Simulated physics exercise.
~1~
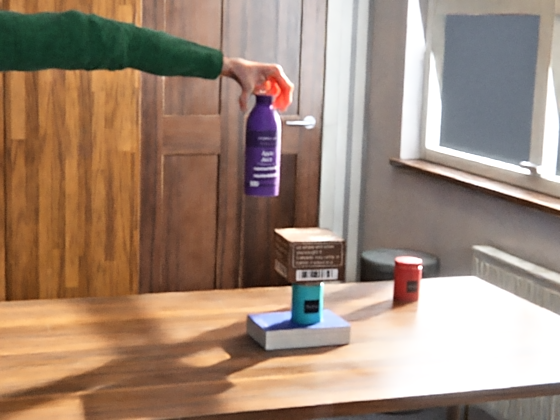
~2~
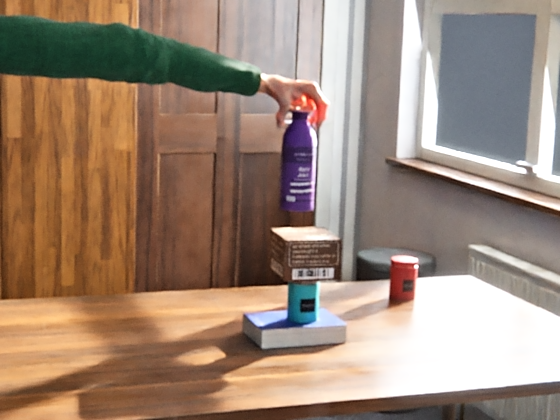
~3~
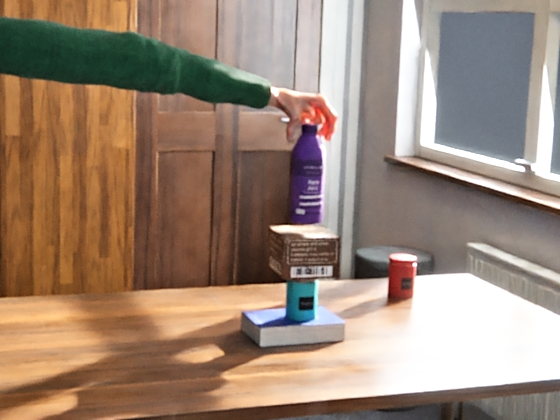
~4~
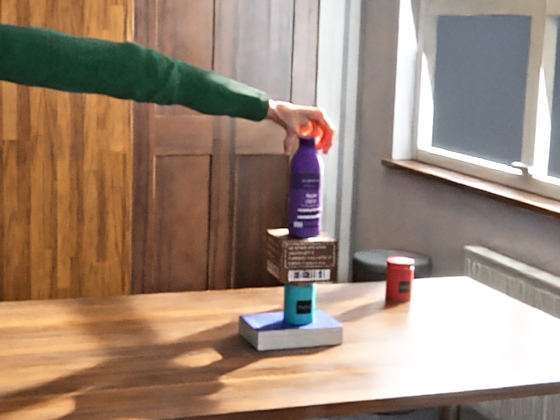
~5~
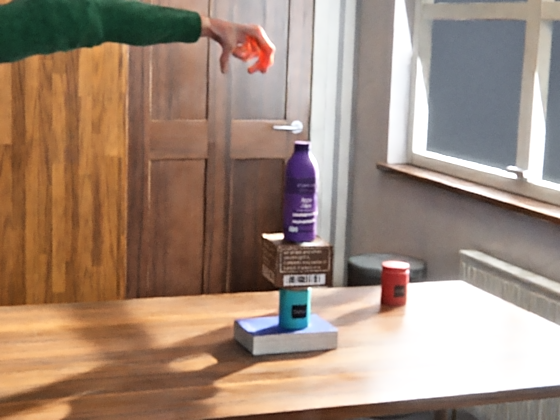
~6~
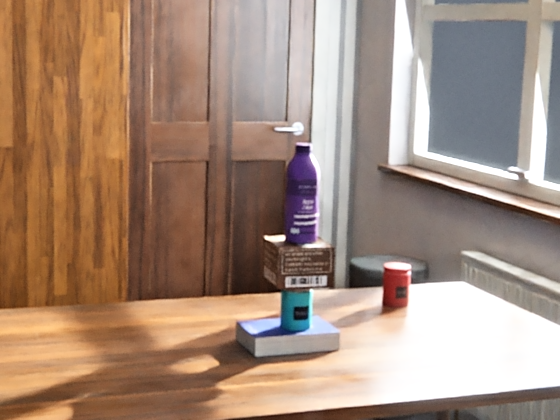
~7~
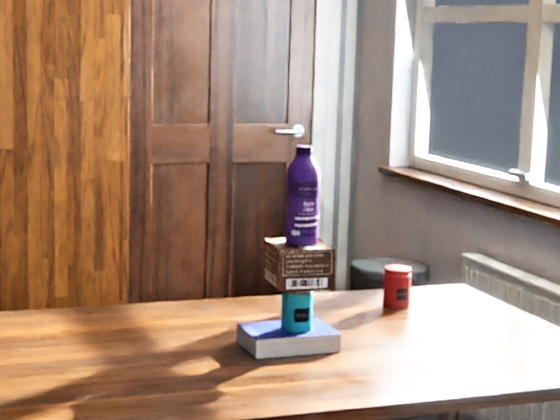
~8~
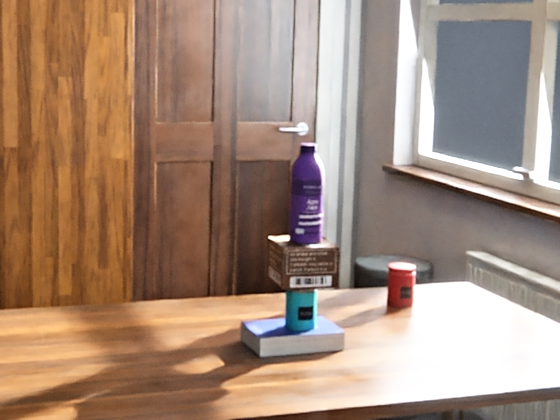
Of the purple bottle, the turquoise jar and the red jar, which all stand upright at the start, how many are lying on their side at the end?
None of them are lying on their side, as the purple bottle, the turquoise jar and the red jar are all still upright at the end.
